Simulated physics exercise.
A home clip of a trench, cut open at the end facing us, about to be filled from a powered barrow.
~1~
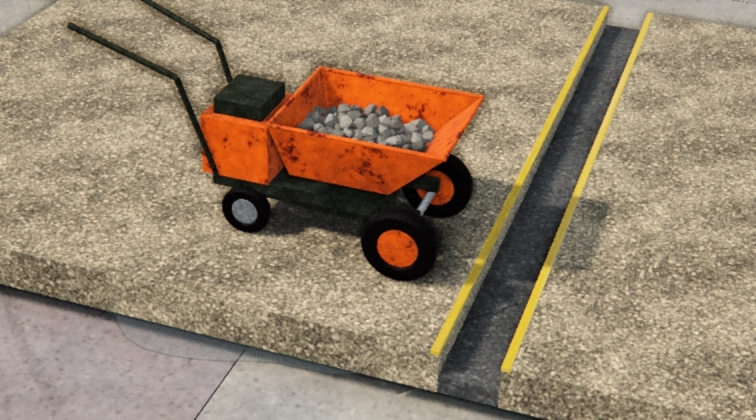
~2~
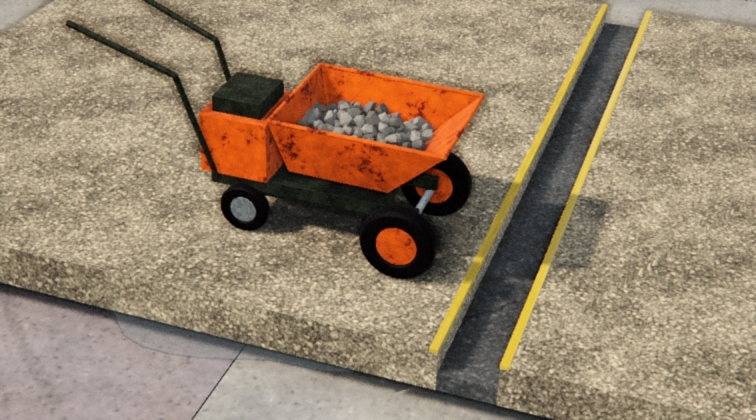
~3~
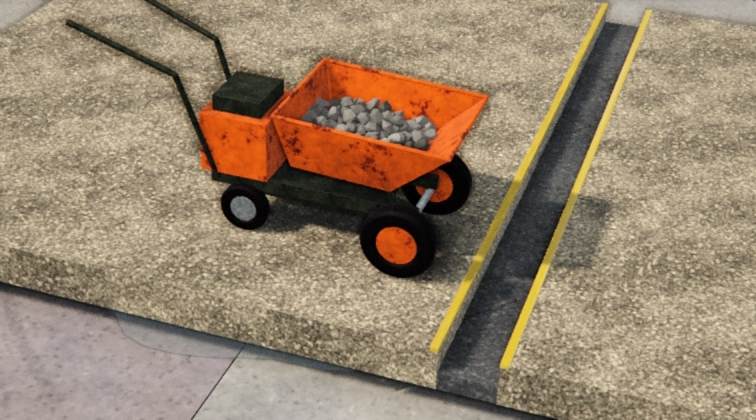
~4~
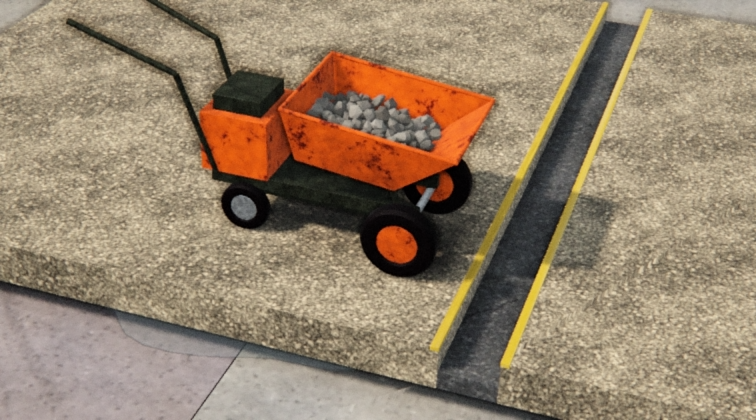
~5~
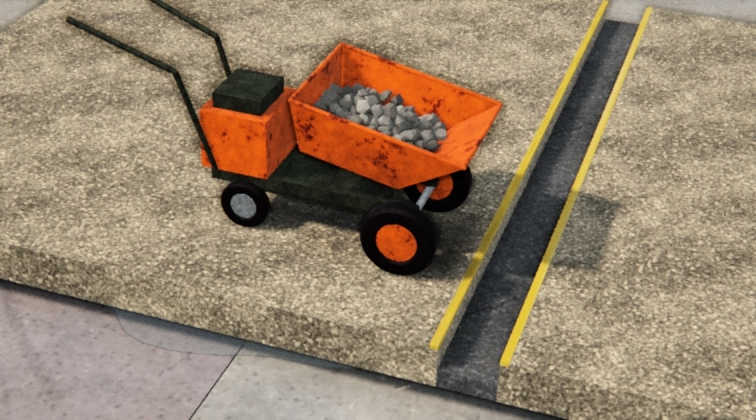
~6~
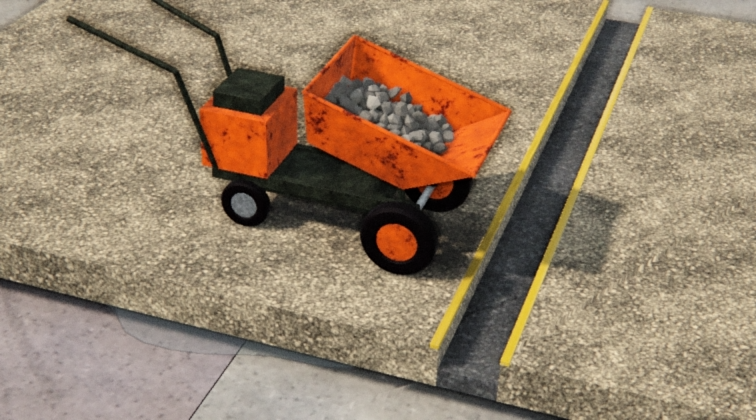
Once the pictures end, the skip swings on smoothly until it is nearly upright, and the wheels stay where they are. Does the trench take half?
The trench takes under half.
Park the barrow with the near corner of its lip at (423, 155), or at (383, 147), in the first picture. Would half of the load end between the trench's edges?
First the larger part, then above a half.
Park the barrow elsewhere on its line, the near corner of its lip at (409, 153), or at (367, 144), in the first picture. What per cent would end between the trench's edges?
First some 90, then 70 per cent.
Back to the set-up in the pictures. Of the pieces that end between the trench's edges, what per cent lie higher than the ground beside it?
Close to 5 per cent.
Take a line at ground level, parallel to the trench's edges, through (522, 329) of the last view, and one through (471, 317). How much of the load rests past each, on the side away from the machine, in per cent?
In turn 60 and 100 in a hundred.
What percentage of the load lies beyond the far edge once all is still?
It comes to 65 per cent or so.
Just after the last frame, skip tipped steeply; every one in the skip.
A moment on, skip tipped right over; the larger part in the skip; about a tenth in or heaped over the trench; roughly a quarter beyond it.
Further on, skip tipped right over; just a few in the skip; roughly a quarter in or heaped over the trench; roughly two thirds beyond it.
When it is over, skip tipped right over; roughly a third in or heaped over the trench; roughly two thirds beyond it.
